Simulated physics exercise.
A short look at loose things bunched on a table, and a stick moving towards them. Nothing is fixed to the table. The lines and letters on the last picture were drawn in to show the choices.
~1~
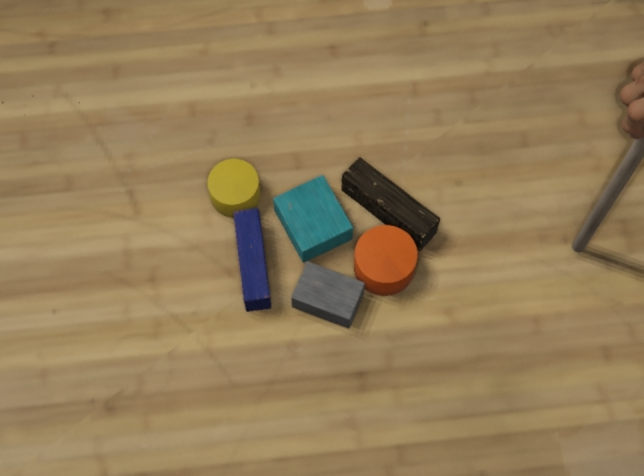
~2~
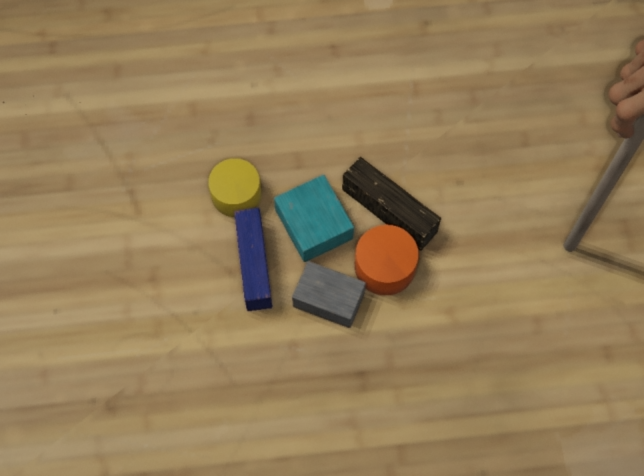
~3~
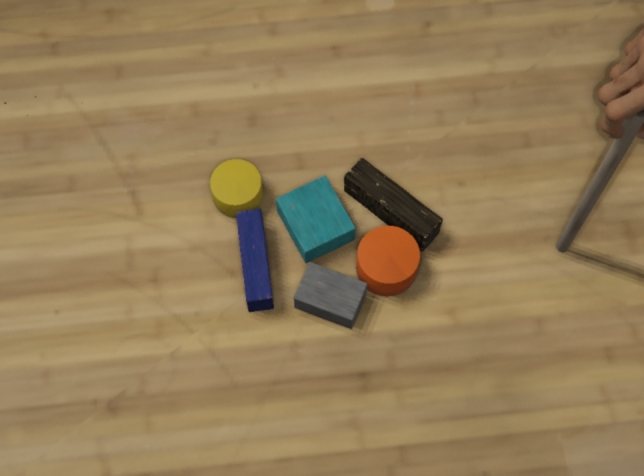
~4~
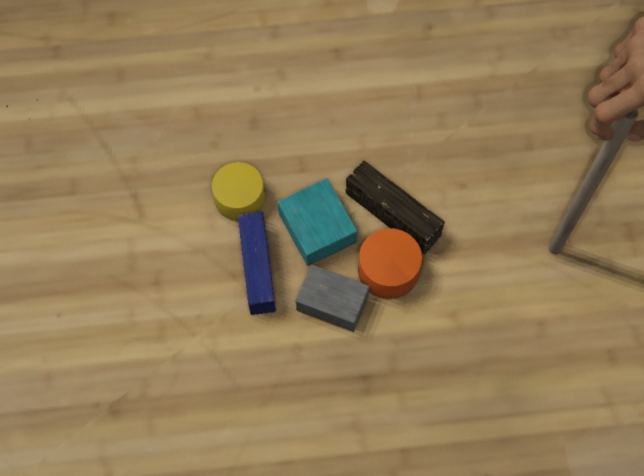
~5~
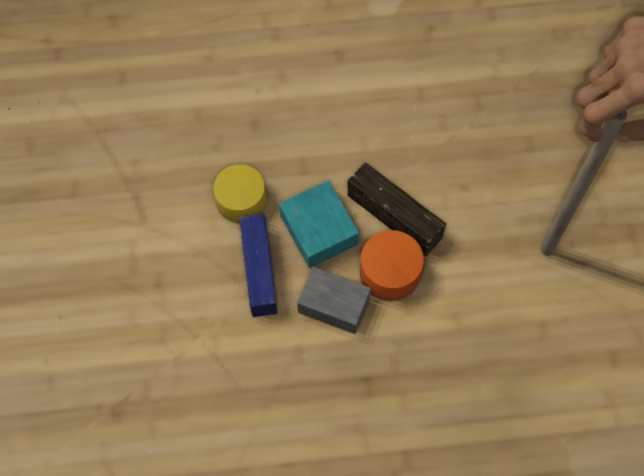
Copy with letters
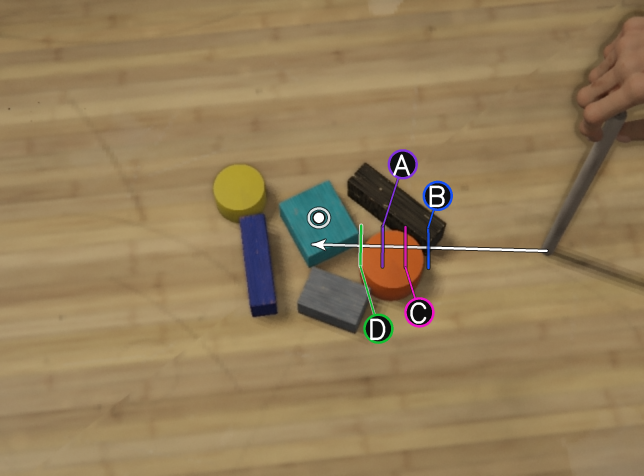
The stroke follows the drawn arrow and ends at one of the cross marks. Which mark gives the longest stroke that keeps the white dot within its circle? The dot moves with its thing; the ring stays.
It can go as far as D.
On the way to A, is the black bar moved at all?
Yes.
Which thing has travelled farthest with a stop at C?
It is the black bar.
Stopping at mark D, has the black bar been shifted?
By then, yes.
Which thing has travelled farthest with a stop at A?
It is the black bar.
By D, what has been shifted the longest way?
The black bar.
On the marked copy, A at (383, 246); B at (428, 248); C at (405, 247); D at (361, 246); the arrow from (547, 251) to (313, 244); the white dot at (319, 217).
Taking D. A third of the way, foot of the stick (479, 250).
Two thirds of the way, foot of the stick (410, 248); black bar (376, 197).
When it is over, foot of the stick (361, 247); black bar (355, 185); orange tin (377, 274); the dot is still in its ring.
As for the rest, A keeps the dot in but is short; B keeps the dot in but is short; C keeps the dot in but is short.
